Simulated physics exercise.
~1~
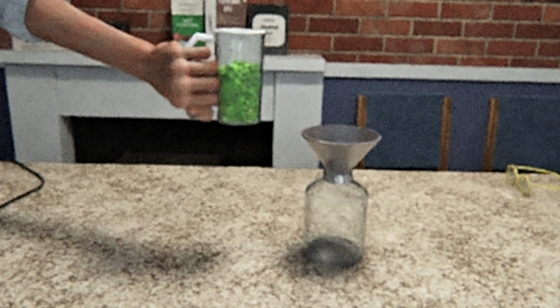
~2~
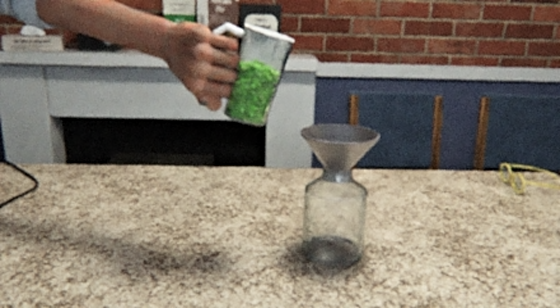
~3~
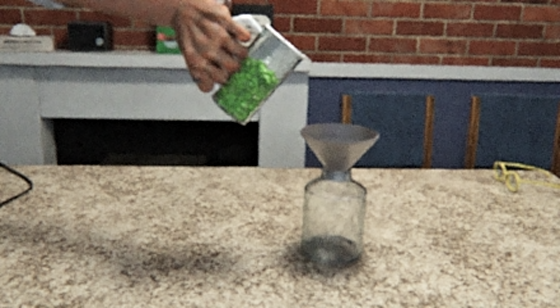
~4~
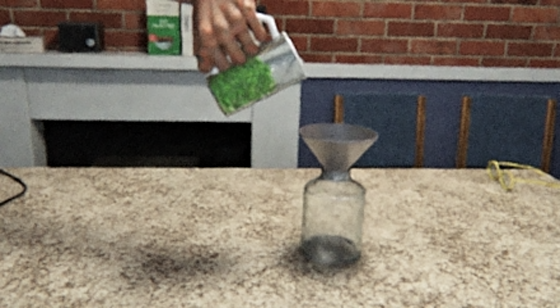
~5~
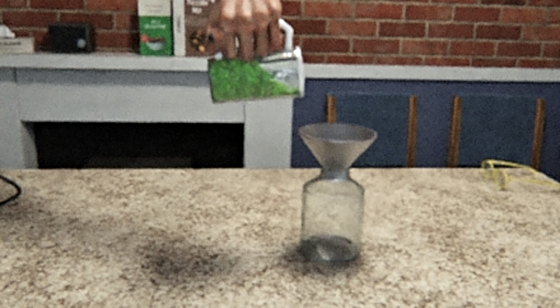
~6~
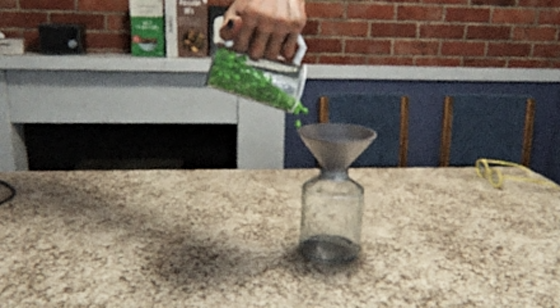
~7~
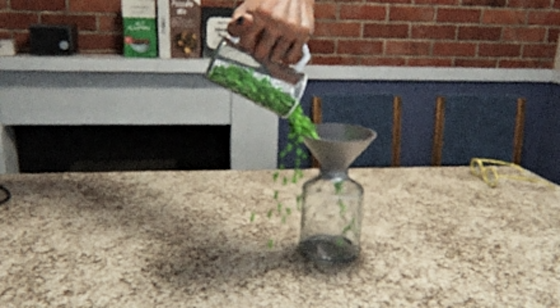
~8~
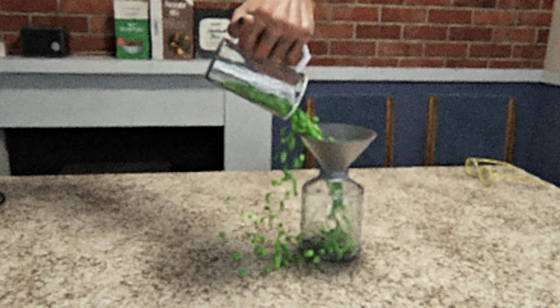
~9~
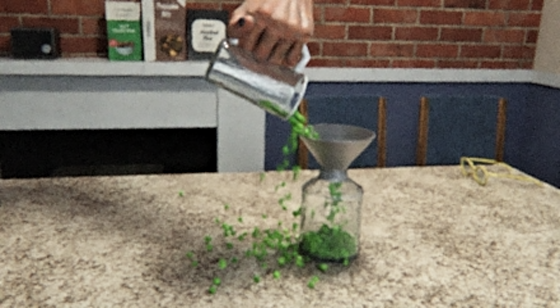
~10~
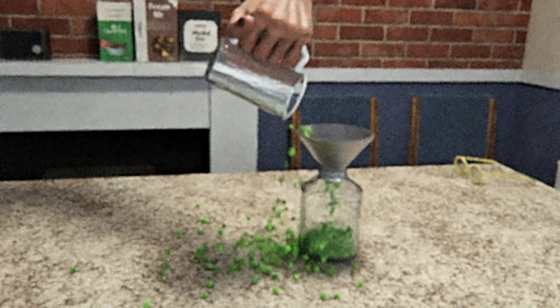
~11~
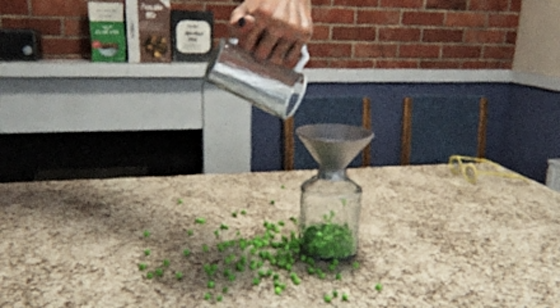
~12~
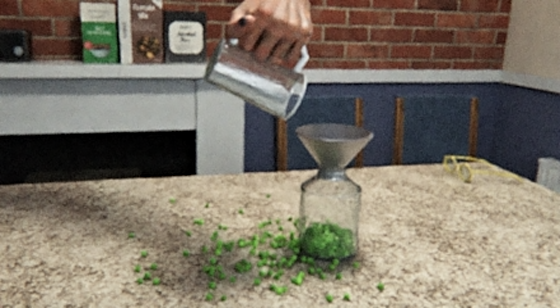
A speckled stone countertop is seen from the front, with a pale mantel and a red brick wall behind it, as the view drifts slightly sideways. A hand at the upper left holds a clear cup of bright green peas, while a grey funnel sits in the neck of a glass jar. The hand moves the cup right and tips it steadily until peas tumble out over the funnel's edge. Some drop through into the jar, while others miss and scatter across the counter. The cup ends up tilted and empty, with a green pile in the jar and many peas strewn beside it.
